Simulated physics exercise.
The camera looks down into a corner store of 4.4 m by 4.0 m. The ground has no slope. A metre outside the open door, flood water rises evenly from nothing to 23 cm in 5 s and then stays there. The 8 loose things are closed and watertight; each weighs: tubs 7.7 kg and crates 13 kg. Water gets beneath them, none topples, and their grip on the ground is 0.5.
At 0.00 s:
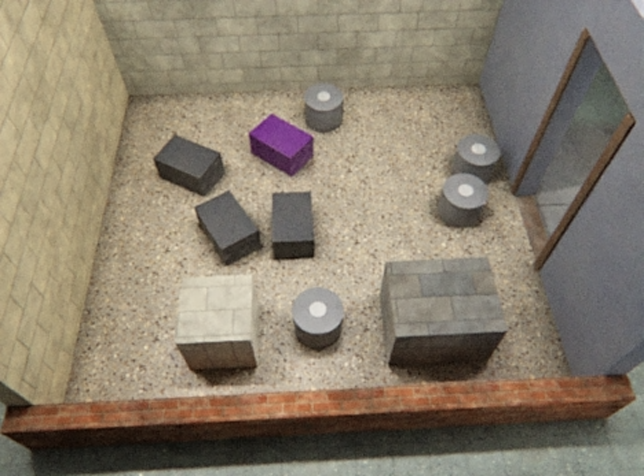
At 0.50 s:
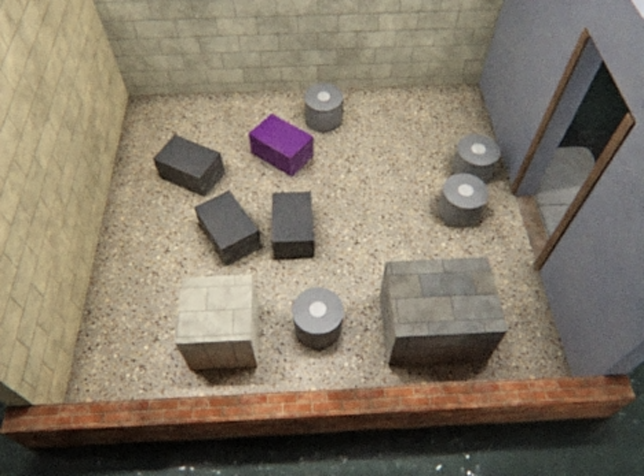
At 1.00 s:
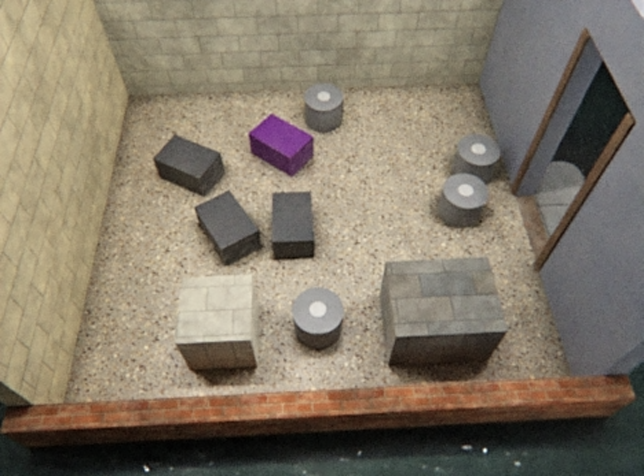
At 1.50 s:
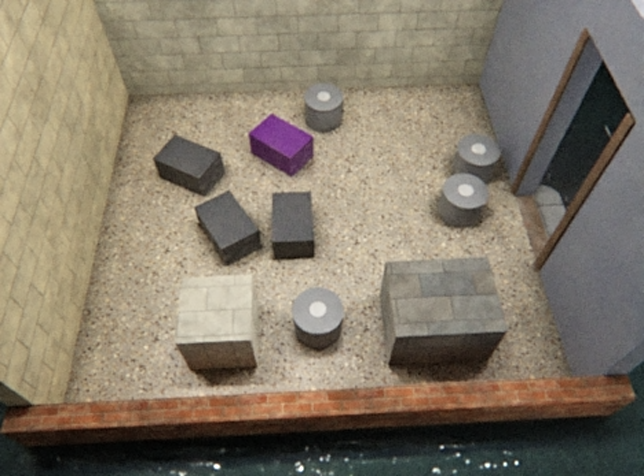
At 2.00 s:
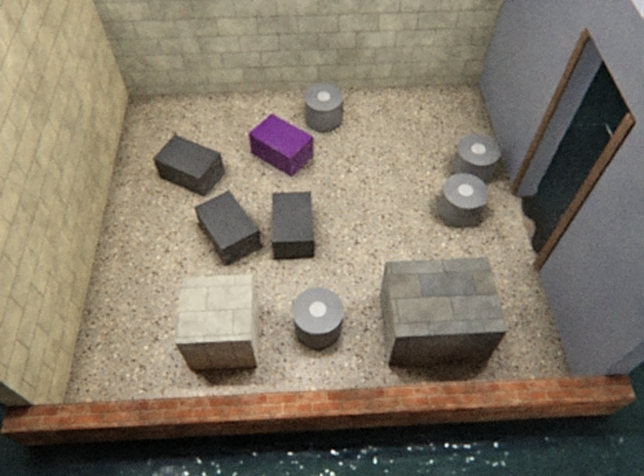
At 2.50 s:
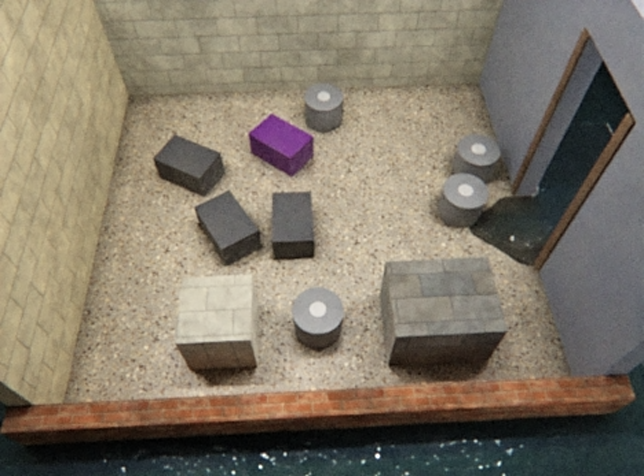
Dark water rose outside the low brick wall and beyond the open doorway on the right, then spread over a small patch of speckled floor, while the purple crate, dark crates and gray tubs stayed still.
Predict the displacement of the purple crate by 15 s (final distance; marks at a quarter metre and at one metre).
Purple crate ends far away.
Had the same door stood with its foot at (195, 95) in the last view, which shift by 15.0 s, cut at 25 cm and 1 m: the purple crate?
Then the purple crate slides a little.
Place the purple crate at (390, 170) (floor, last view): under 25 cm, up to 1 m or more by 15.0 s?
It is nudged along.
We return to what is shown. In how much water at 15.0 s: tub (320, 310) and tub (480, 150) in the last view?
Roughly 8 and 7 cm.
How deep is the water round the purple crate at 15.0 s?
About 7 cm.
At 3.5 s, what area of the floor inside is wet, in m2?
Roughly 1.5 m2.
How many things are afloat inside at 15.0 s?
At that moment 8.
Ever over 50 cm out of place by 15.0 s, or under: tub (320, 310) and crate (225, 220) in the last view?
In turn: Less, more.
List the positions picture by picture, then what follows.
In the first frame, the purple crate at (281, 135) rests on the ground; 0.0 m2 under water; 0 of 8 have shifted.
In the second frame, the purple crate at (281, 135), on the bottom; 0.0 m2 under water; 0 of 8 have shifted.
In the third frame, the purple crate at (281, 135) rests on the ground; 0.0 m2 under water; 0 of 8 have shifted.
In the fourth frame, the purple crate at (281, 135) rests on the ground; 0.0 m2 under water; 0 of 8 have shifted.
In the fifth frame, the purple crate at (281, 135) rests on the ground; 0.0 m2 under water; 0 of 8 have shifted.
In the sixth frame, the purple crate at (281, 135), on the bottom; 0.3 m2 under water; 0 of 8 have shifted.
After 3.5 s the purple crate is near (281, 135), 0.0 m from its start, aground; 0 afloat.
After 6.8 s the purple crate is near (262, 129), 0.2 m from its start, aground; 1 afloat.
After 11.0 s the purple crate is near (178, 87), 1.4 m from its start, afloat; 6 afloat.
After 15.0 s the purple crate is near (403, 98), 1.5 m from its start, afloat; 8 afloat.
